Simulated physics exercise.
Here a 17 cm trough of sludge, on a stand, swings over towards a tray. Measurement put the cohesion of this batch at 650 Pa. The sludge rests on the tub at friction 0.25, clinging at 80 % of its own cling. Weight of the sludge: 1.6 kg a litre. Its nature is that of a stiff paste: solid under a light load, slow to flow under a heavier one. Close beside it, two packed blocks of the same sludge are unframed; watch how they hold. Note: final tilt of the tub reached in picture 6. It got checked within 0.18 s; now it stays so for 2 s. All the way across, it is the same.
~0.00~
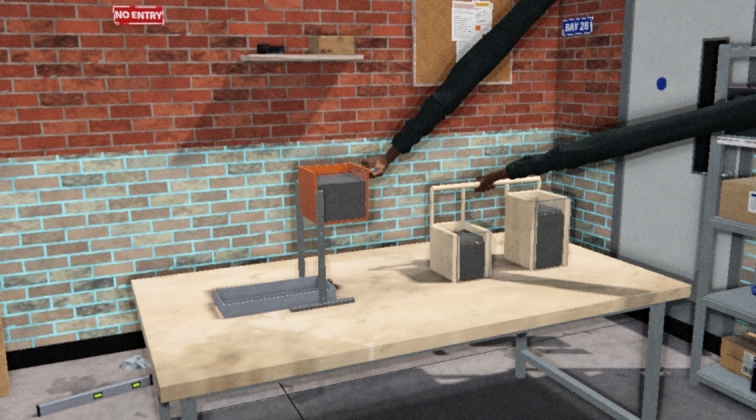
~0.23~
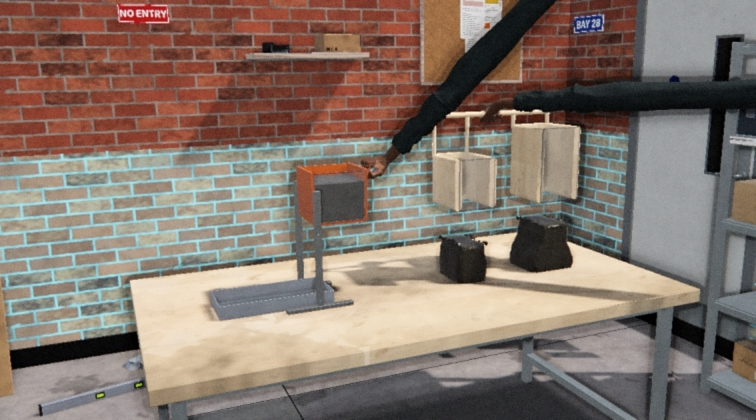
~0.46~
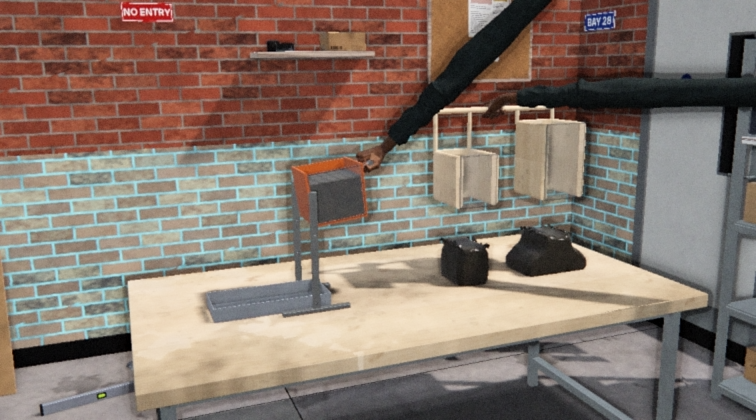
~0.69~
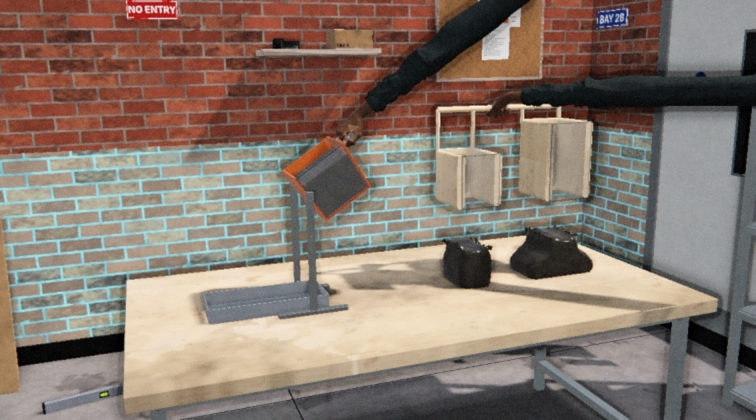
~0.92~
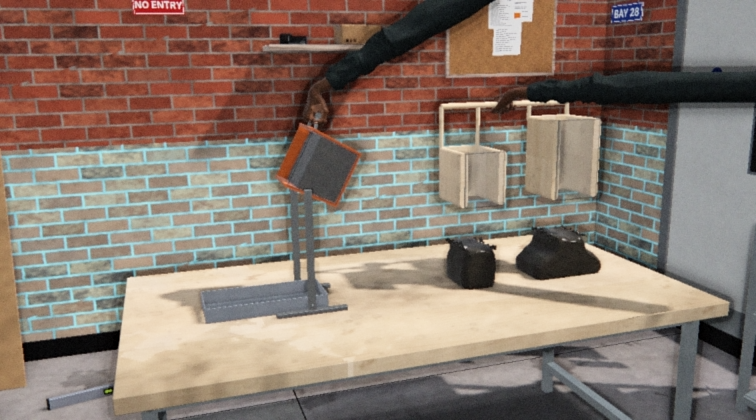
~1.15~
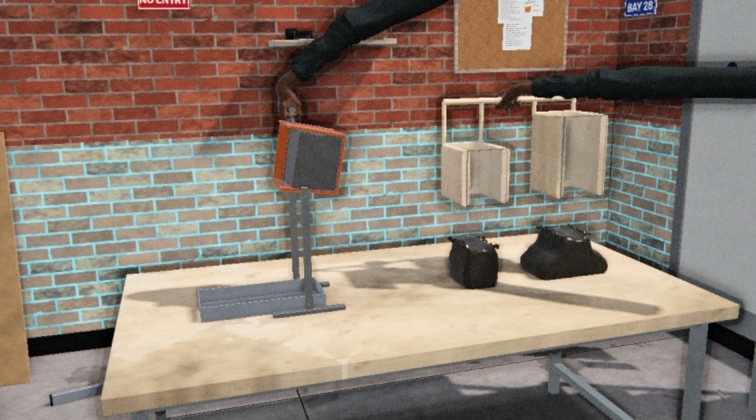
Workshop bench, one hand lifting wooden moulds off two dark blocks, the right one slumping, another hand tilting an orange tub leftward.
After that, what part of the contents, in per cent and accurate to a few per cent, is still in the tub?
The part still in the tub is near 100 out of 100.
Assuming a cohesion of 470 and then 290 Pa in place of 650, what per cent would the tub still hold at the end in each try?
Try one gives 95 per cent, try two gives 60 per cent.
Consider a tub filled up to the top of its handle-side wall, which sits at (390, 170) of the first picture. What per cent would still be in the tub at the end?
The tub would end up holding some 55 % of it.
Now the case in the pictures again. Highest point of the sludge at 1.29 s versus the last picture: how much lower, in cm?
About 0 cm.
After 1.29 s, the tub is at 80 degrees and holds 100 %.
After 1.46 s, the tub is at 80 degrees and holds 100 %.
After 1.63 s, the tub is at 80 degrees and holds 100 %.
After 1.80 s, the tub is at 80 degrees and holds 100 %.
After 3.15 s, at the end, the tub is at 80 degrees and holds 100 %.
